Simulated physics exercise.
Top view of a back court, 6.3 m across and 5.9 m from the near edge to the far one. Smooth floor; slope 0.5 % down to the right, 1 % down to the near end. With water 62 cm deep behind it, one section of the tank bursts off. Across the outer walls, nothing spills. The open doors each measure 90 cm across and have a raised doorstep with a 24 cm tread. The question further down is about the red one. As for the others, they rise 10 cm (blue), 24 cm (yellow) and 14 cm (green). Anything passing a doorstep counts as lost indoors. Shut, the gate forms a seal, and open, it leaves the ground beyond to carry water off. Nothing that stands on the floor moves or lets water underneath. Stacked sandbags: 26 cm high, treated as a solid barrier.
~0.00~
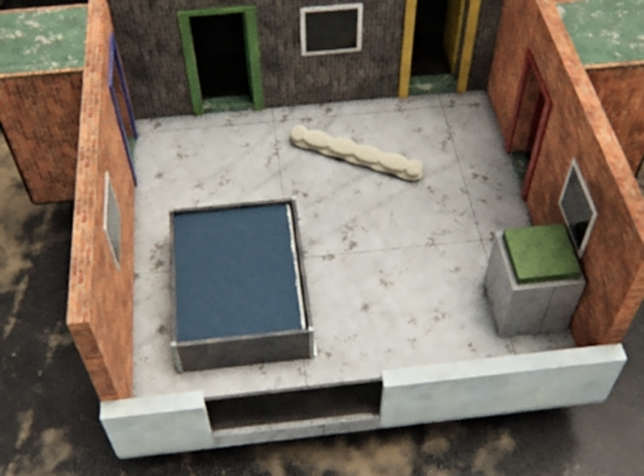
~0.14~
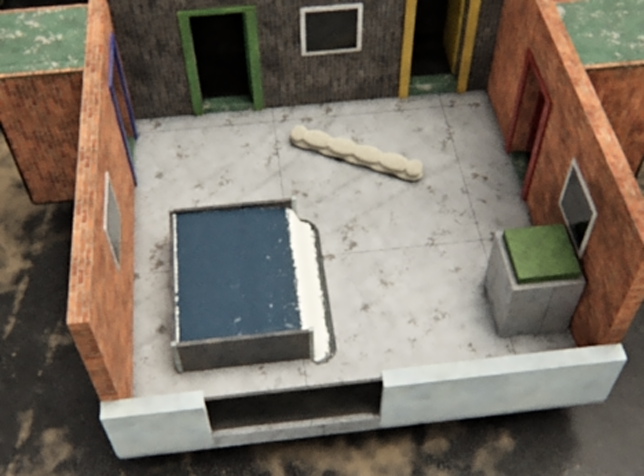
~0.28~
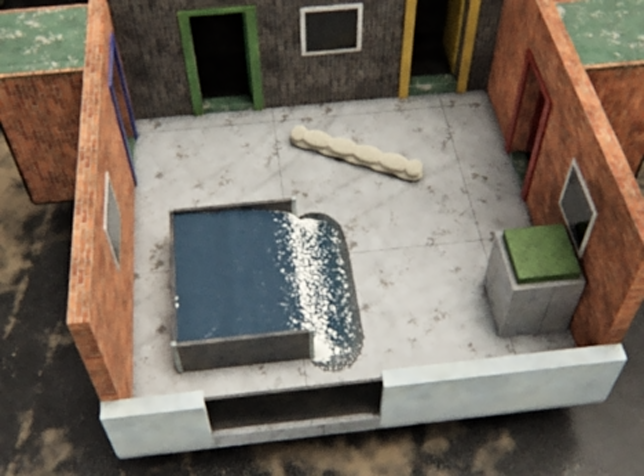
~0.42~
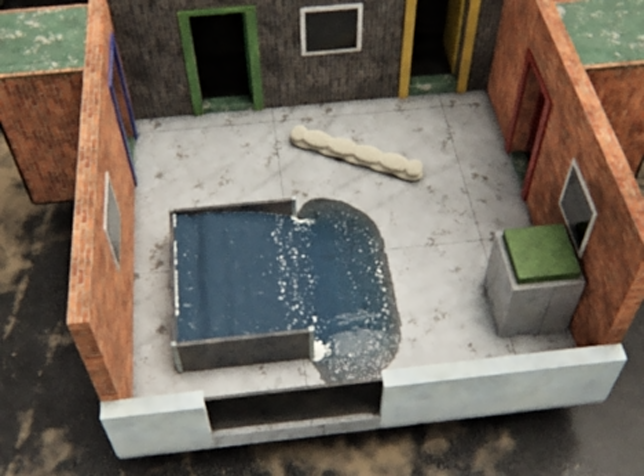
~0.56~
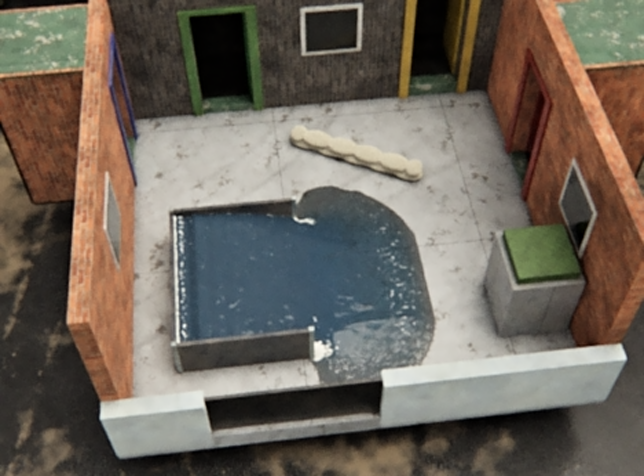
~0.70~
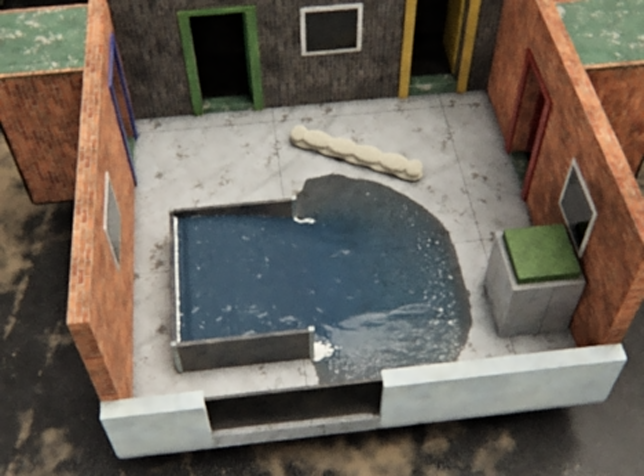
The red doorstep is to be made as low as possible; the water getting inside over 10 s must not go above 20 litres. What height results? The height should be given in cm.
It would have to be roughly 19 cm high.
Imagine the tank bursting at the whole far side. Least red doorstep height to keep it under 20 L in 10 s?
If so: Around 7.5 cm.
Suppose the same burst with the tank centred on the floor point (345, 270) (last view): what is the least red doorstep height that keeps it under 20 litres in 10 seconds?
Some 21 cm.
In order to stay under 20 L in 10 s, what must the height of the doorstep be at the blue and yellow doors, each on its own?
Close to 7.5 cm (blue) and close to 13.0 cm (yellow).
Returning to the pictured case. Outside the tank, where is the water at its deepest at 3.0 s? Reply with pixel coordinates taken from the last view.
At about pixel (561, 335).
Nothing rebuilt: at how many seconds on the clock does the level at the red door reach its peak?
It peaks at about 2.4 s.
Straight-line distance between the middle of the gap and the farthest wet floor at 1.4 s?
About 4.0 m.
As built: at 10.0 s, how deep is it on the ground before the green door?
Some 3.5 cm.
After 1.4 s water covers 40 % of the floor, deepest (34 cm) near (488, 300); it has not reached the red door.
After 3.0 s water covers 50 % of the floor, deepest (42 cm) near (561, 335); 19 cm at the red door, 78 litres in over its 7 cm doorstep.
After 10.0 s water covers 95 % of the floor, deepest (13 cm) near (135, 276); 7 cm at the red door, 169 litres in over its 7 cm doorstep.
At the red door as built, the water arrived by 1.5 s and peaked near 22 cm at 2.4 s.
Run again over the same 10 s with other heights there, 39 litres in over 15.5 cm, 12 litres over 20.5 cm. The limit of 20 litres is kept from about 19 cm up.
